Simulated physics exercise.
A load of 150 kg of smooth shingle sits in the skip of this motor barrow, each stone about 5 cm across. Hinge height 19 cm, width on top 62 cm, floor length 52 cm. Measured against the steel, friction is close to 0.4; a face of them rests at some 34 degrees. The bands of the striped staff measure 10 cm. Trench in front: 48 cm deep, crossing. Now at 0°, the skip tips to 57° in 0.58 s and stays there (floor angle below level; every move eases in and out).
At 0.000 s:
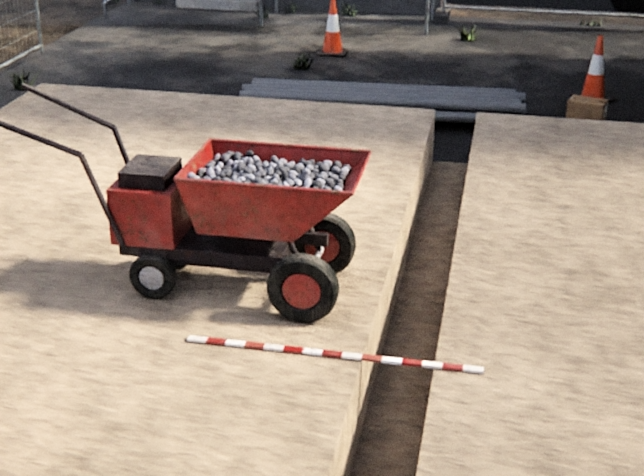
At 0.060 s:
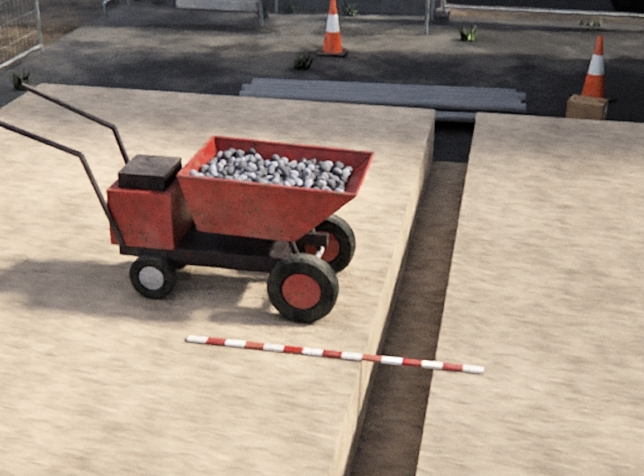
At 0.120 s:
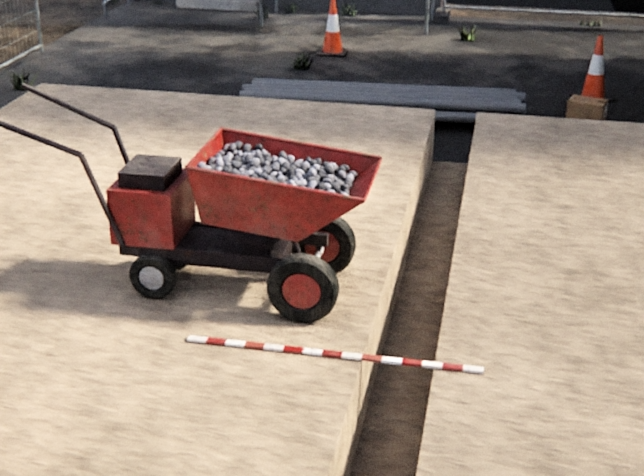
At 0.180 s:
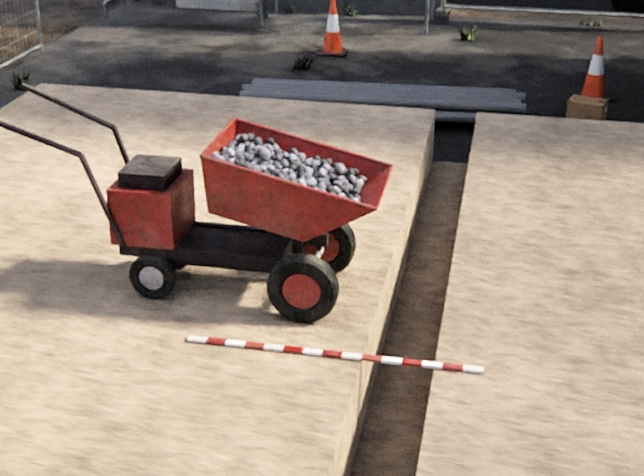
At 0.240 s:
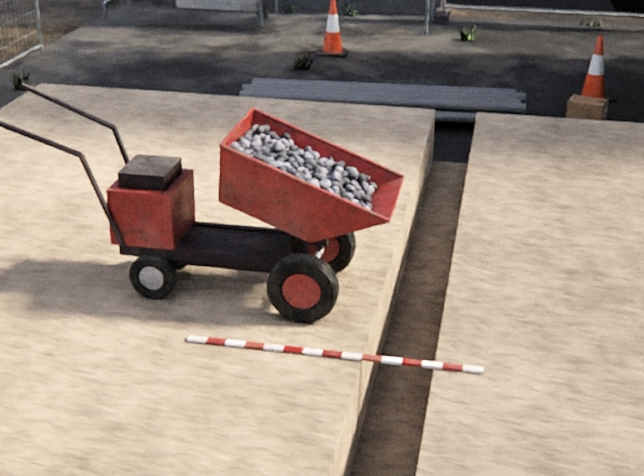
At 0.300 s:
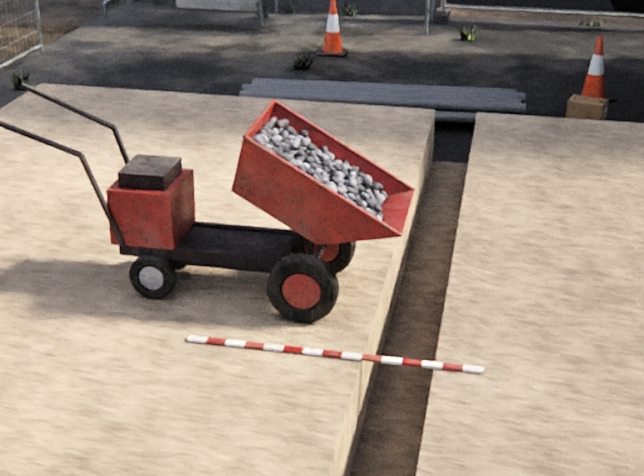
The red skip on a small motor barrow, loaded with smooth grey stones, tilted steadily forward to the right, its back end rising while the wheels stayed still beside a narrow trench.
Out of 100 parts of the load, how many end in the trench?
Some 28 out of 100.
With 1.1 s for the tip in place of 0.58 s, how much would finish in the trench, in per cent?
In that case some 40 per cent.
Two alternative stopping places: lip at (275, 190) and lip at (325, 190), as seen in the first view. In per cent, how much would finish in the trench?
From the first place around 90 per cent, from the other around 55.
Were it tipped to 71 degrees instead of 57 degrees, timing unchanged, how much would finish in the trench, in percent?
Near 20 per cent then.
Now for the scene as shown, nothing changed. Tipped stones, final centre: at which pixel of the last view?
Roughly (486, 309), I'd say.
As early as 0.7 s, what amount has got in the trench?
By that moment, roughly 5 per cent of the load.
After 0.4 s the floor is at 48°; 100 % in the skip; the foremost stones are at (400, 240).
After 0.7 s the floor is at 57°; 89 % in the skip, 3 % in the trench, 7 % past the trench; the foremost stones are at (471, 291).
After 1.0 s the floor is at 57°; 35 % in the skip, 3 % in the trench, 62 % past the trench; the foremost stones are at (601, 325).
After 3.0 s the floor is at 57°; 0 % in the skip, 28 % in the trench, 72 % past the trench; the foremost stones are past the picture's edge.
